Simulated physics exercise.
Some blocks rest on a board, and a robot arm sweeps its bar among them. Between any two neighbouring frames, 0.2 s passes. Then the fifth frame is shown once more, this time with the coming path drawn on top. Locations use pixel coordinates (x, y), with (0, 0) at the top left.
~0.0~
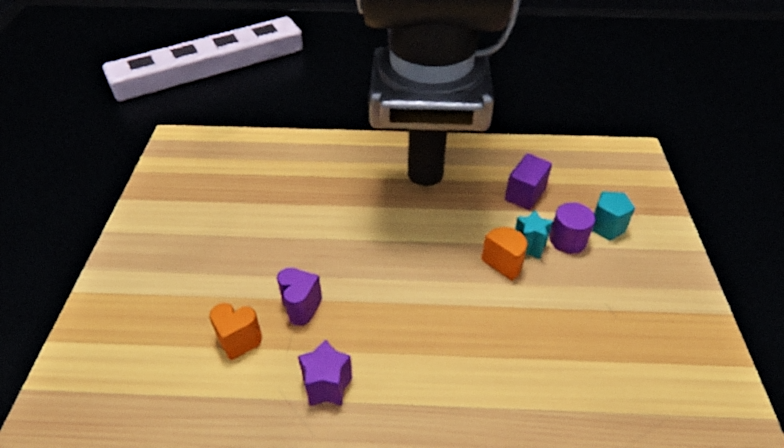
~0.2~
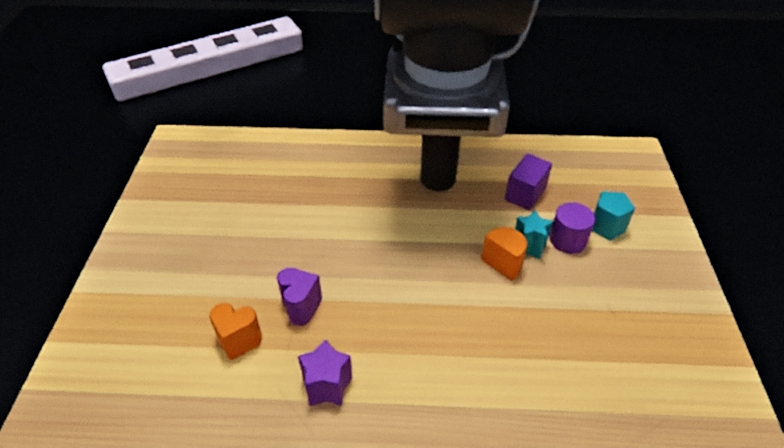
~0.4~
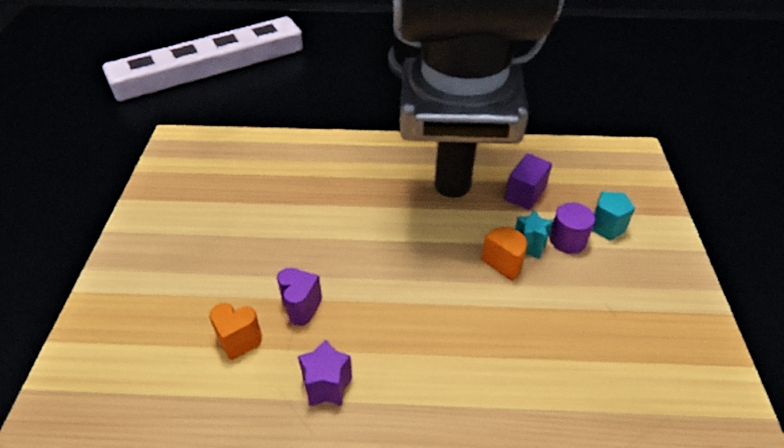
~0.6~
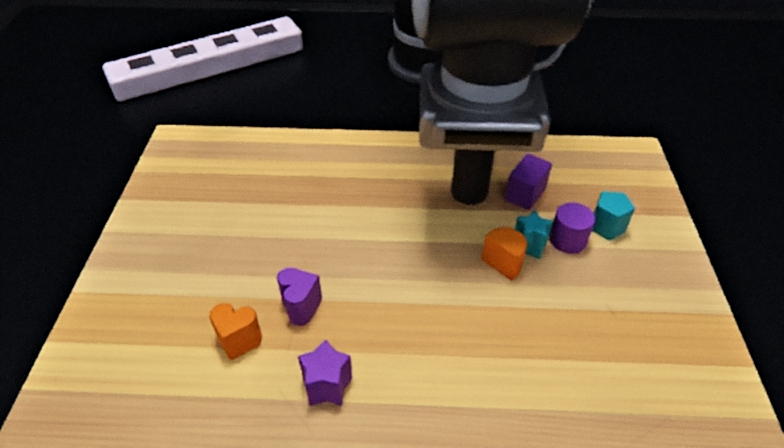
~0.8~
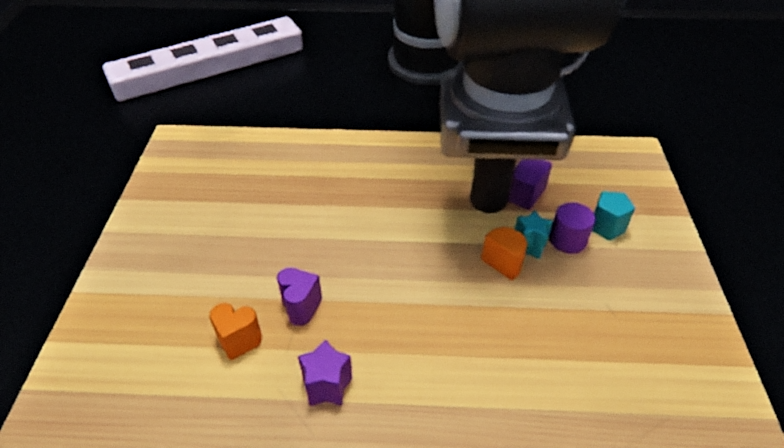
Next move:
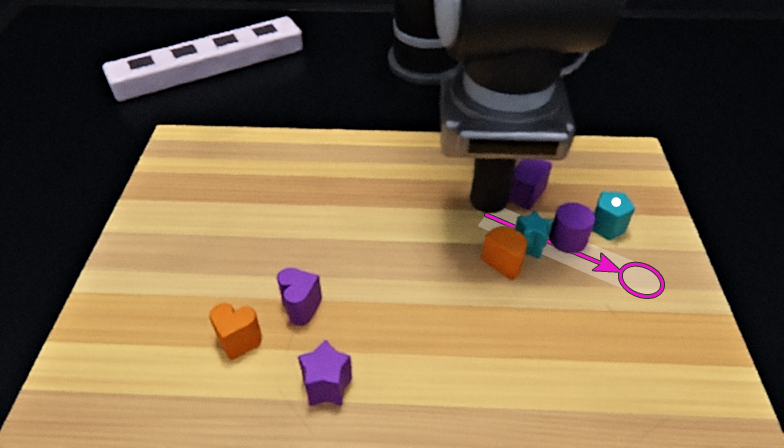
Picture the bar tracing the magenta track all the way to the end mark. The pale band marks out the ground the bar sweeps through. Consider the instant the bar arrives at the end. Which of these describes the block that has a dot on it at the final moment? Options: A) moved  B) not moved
Letter A.
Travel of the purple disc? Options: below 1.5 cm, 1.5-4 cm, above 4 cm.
Displacement: Past 4 cm.
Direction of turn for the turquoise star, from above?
Looking down, my answer is that the turquoise star rotates clockwise.
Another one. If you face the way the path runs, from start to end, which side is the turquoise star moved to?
Right.
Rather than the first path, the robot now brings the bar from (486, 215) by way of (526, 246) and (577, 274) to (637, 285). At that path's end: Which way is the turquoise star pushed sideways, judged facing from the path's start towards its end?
Out to the right.
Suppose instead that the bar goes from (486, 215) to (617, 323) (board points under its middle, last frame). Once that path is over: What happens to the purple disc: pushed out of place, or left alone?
It is left in place.
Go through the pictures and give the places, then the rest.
Bar tip (425, 175); block tops, purple oblong block (531, 169); turquoise star (535, 222); purple disc (576, 215); turquoise pentagonal block (616, 202), in the first frame.
Bar (438, 180); blocks unchanged, in the second frame.
Bar (453, 187); blocks unchanged, in the third frame.
Bar (469, 194); blocks unchanged, in the fourth frame.
Bar (488, 202); purple oblong block (531, 169); turquoise star (535, 222); purple disc (576, 215); turquoise pentagonal block (616, 202), in the fifth frame.
Path on the board, from (486, 215) directly to (641, 280); the dot is on the turquoise pentagonal block.
On the path given first. One third of the way, bar (538, 223); turquoise star (553, 235), turned 20° clockwise; purple disc (581, 216).
Two thirds of the way, bar (592, 245); turquoise star (572, 250), turned 70° clockwise; purple disc (632, 226); turquoise pentagonal block (625, 200), turned 30° anticlockwise.
At the end, bar (648, 267); purple oblong block in place; turquoise star (572, 250), turned 70° clockwise; purple disc (662, 229); turquoise pentagonal block (625, 200), turned 30° anticlockwise.
